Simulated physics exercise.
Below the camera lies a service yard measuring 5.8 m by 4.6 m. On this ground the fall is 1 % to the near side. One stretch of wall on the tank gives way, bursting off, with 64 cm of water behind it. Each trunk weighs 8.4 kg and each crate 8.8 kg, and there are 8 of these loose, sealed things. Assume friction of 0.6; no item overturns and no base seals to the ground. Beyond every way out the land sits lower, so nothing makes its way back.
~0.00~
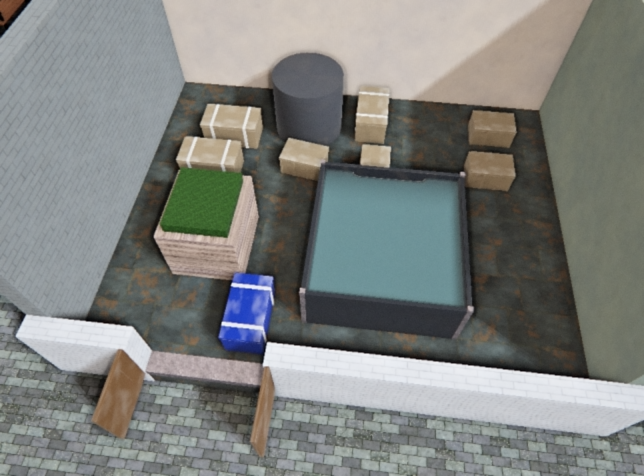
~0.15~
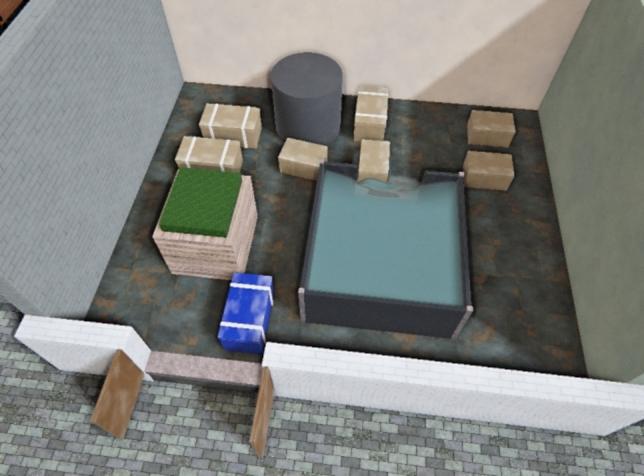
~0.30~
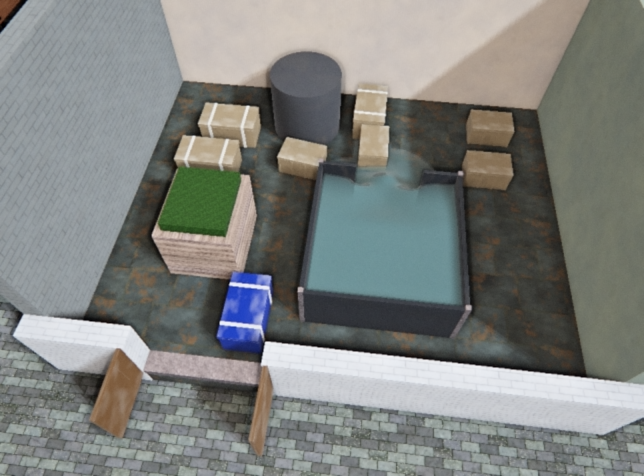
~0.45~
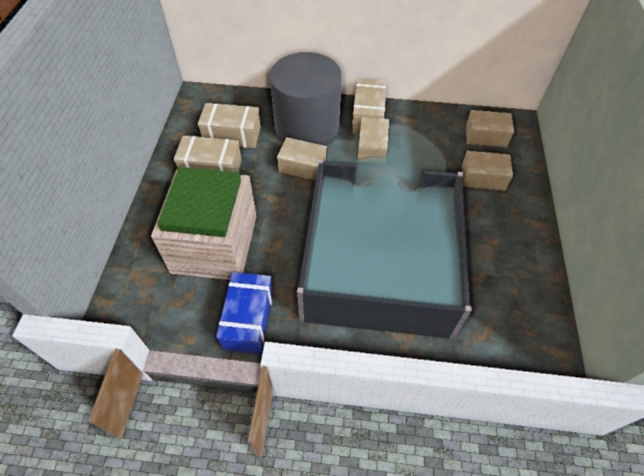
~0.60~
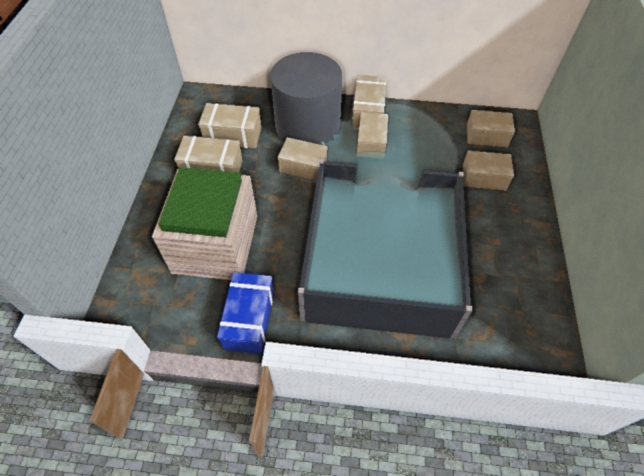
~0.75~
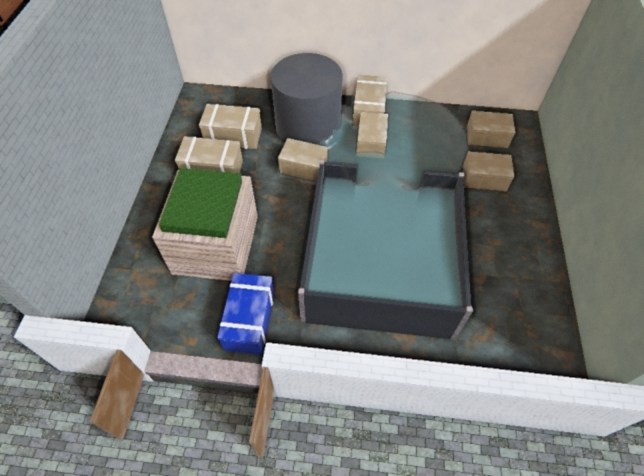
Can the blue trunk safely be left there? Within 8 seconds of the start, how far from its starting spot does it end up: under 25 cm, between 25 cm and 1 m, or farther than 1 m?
Chances are it edges a little way.
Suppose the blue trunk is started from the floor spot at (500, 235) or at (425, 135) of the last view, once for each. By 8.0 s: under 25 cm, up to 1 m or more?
In turn: It ends far away; it gets carried off.
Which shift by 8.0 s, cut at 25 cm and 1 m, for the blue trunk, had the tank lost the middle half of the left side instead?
My answer is that the blue trunk is flushed far out.
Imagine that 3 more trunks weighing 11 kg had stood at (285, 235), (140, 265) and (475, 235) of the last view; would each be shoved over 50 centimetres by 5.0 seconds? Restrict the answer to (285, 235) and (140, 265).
Taking them in order, they come out smaller and smaller.
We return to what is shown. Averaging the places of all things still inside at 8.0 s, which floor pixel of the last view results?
I'd put it around (340, 235).
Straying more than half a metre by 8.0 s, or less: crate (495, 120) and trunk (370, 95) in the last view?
First one went too far, second one stayed inside.
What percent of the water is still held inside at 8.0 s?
98 %.
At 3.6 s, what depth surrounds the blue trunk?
0 cm or so.
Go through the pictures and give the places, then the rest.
The first picture shows the blue trunk at (247, 306), on the bottom; 3.1 m2 under water; 0 of 8 have shifted.
The second picture shows the blue trunk at (246, 305) rests on the ground; water covers 3.5 m2; 1 of 8 have shifted.
The third picture shows the blue trunk at (245, 305), on the bottom; 4.2 m2 under water; 1 of 8 have shifted.
The fourth picture shows the blue trunk at (245, 305), on the bottom; water covers 5.1 m2; 2 of 8 have shifted.
The fifth picture shows the blue trunk at (246, 305) rests on the ground; 5.9 m2 under water; 2 of 8 have shifted.
The sixth picture shows the blue trunk at (246, 306) rests on the ground; 6.8 m2 under water; 2 of 8 have shifted.
After 1.6 s the blue trunk is near (246, 306), 0.0 m from its start, aground; 0 of 8 are out; 2 afloat.
After 3.6 s the blue trunk is near (246, 306), 0.0 m from its start, aground; 0 of 8 are out; 4 afloat.
After 5.6 s the blue trunk is near (246, 306), 0.0 m from its start, aground; 0 of 8 are out; 6 afloat.
After 8.0 s the blue trunk is near (190, 278), 0.7 m from its start, afloat; 0 of 8 are out; 7 afloat.
